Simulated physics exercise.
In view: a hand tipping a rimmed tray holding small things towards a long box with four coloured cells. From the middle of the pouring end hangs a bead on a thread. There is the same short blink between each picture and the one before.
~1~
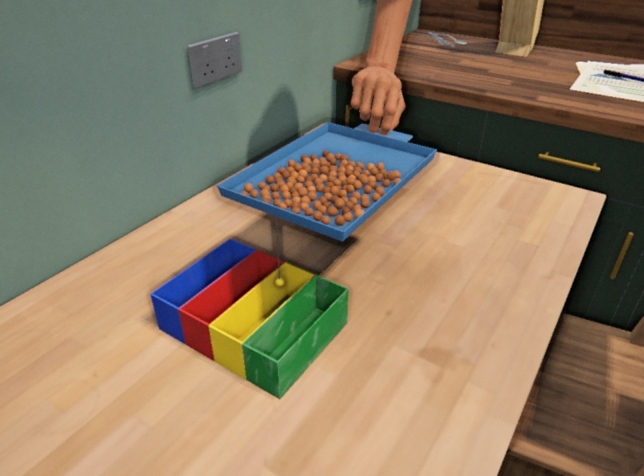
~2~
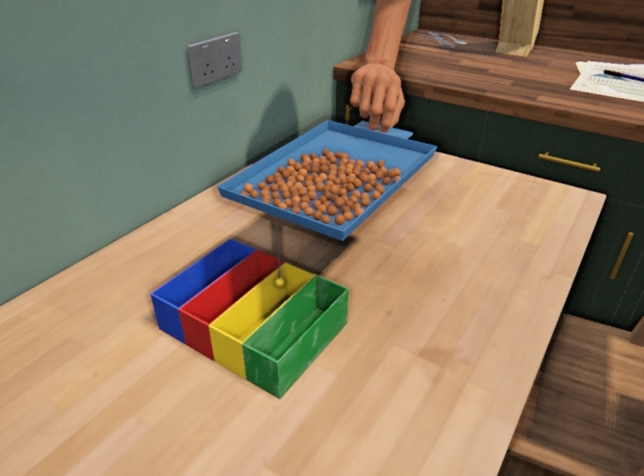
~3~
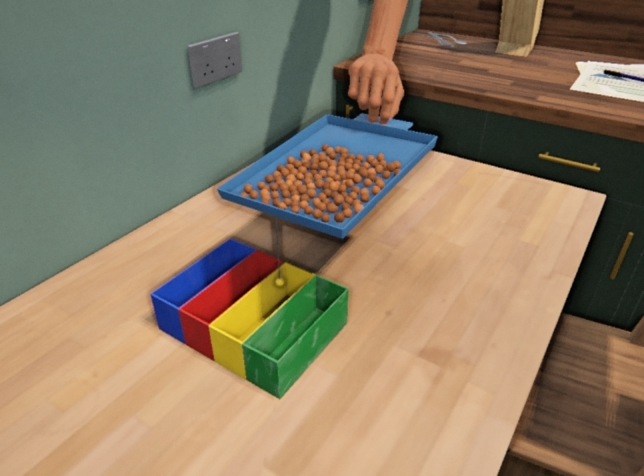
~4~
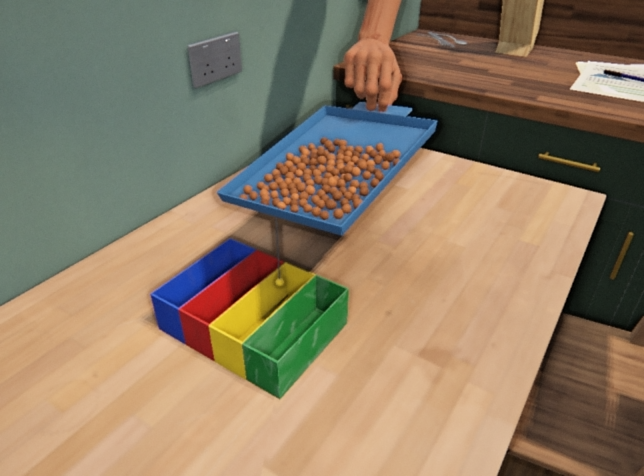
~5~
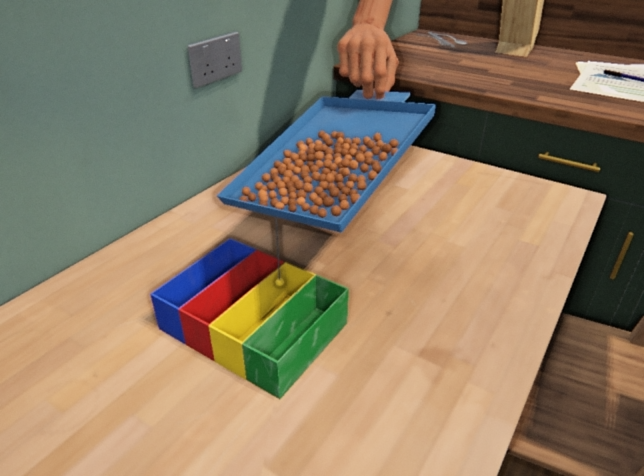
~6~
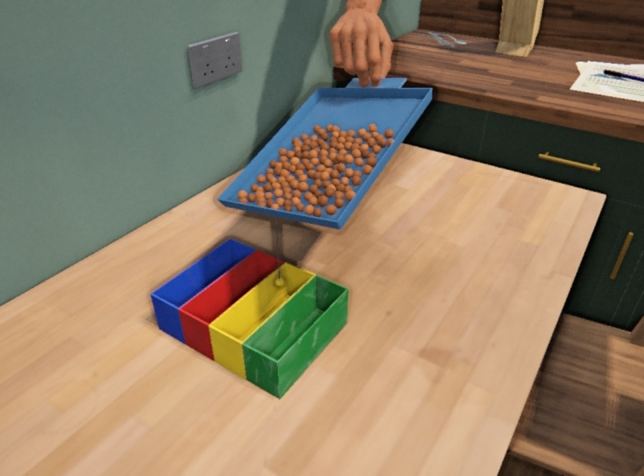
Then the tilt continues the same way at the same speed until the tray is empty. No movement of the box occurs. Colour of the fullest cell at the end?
Red.
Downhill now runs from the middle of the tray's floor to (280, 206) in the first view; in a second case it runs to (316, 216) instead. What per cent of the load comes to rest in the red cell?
You'd see roughly 20 per cent the first time and 0 per cent the second.
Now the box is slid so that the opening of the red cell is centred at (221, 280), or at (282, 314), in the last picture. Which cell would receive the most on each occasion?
The red one; the blue cell.
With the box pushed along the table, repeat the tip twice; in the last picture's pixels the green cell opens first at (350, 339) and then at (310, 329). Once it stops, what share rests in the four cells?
First placement near 50 percent, second near 90 percent.
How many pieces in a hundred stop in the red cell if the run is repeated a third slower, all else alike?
Near 60 %.
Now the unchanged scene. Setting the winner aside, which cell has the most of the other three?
Runner-up - blue.
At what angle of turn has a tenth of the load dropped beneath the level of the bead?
About 115°.
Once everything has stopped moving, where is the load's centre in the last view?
Near pixel (231, 319).
Soon, tray tipped steeply; nearly all on the tray; a stray few in the blue cell.
A while on, tray tipped past a quarter turn; nearly all on the tray; a stray few in the blue cell; a stray few falling or outside the box.
Towards the end, tray tipped past a quarter turn; about half in the red cell; about a quarter in the blue cell; about a quarter in the yellow cell; a stray few in the green cell; a stray few falling or outside the box.
Finally, tray tipped past a quarter turn; about half in the red cell; about a quarter in the blue cell; about a quarter in the yellow cell; a stray few in the green cell; a stray few outside the box.
